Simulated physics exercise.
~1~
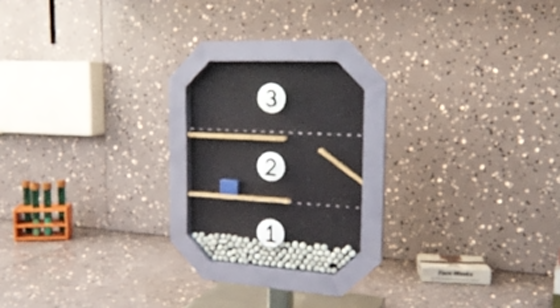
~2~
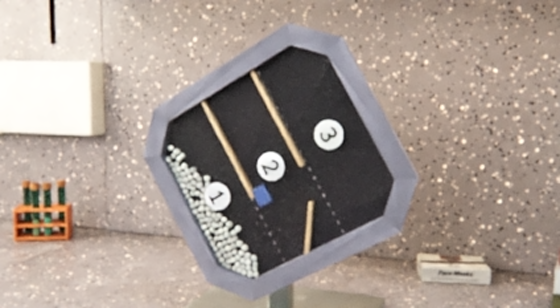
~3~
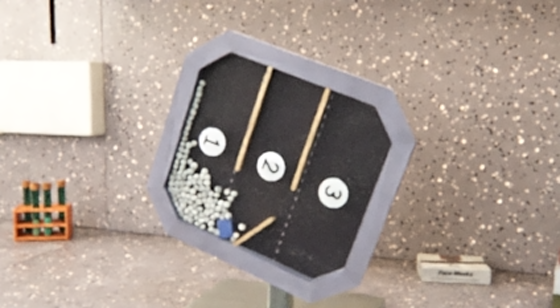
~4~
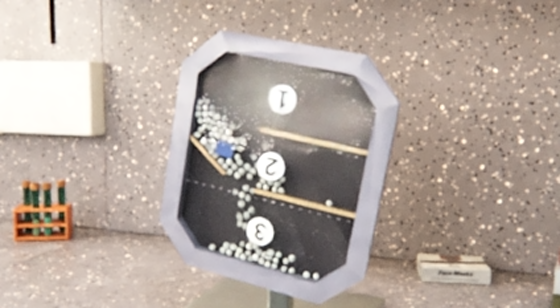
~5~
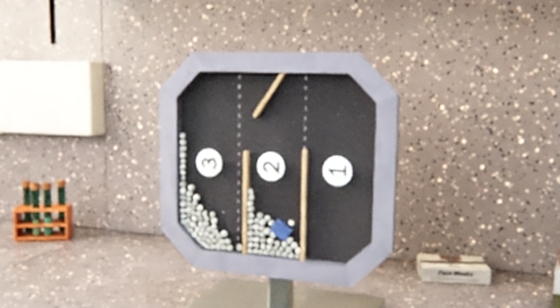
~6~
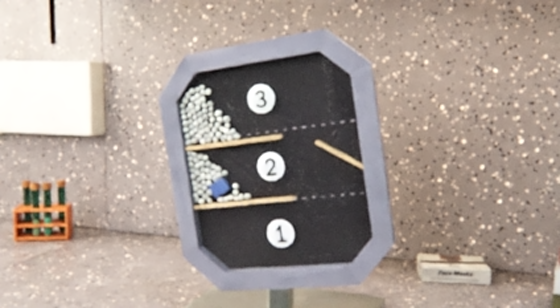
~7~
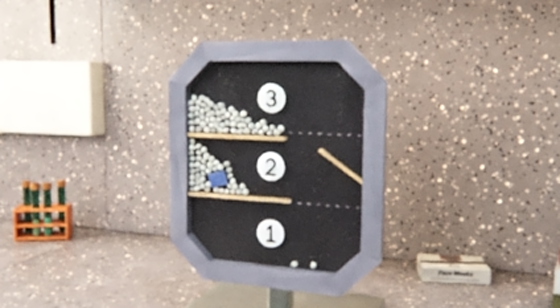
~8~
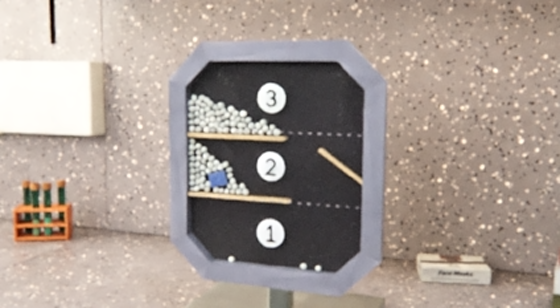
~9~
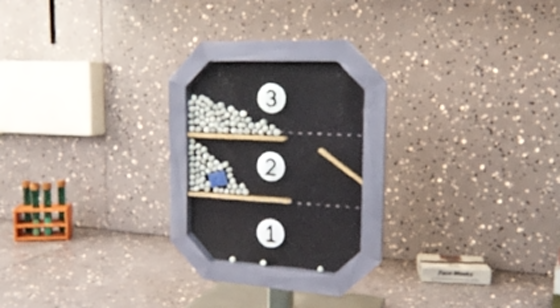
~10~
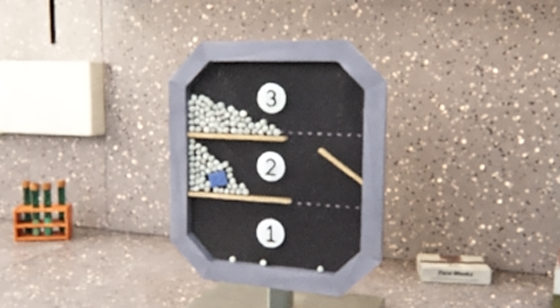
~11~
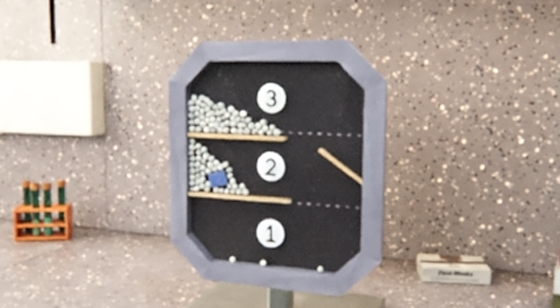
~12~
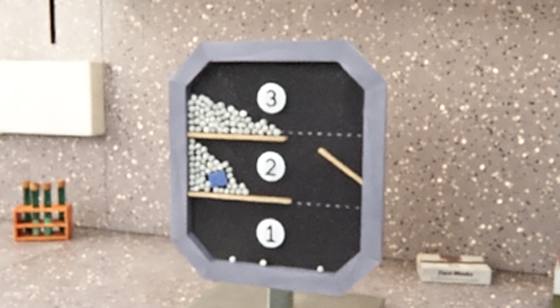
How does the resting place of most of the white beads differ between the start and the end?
At the start the beads lie along the bottom of the case. By the end most of them are heaped higher up and to the left, on the two long shelves.
Upright grey display case turning clockwise through a full circle, white beads tumbling from the bottom onto the two shelves with the blue block.
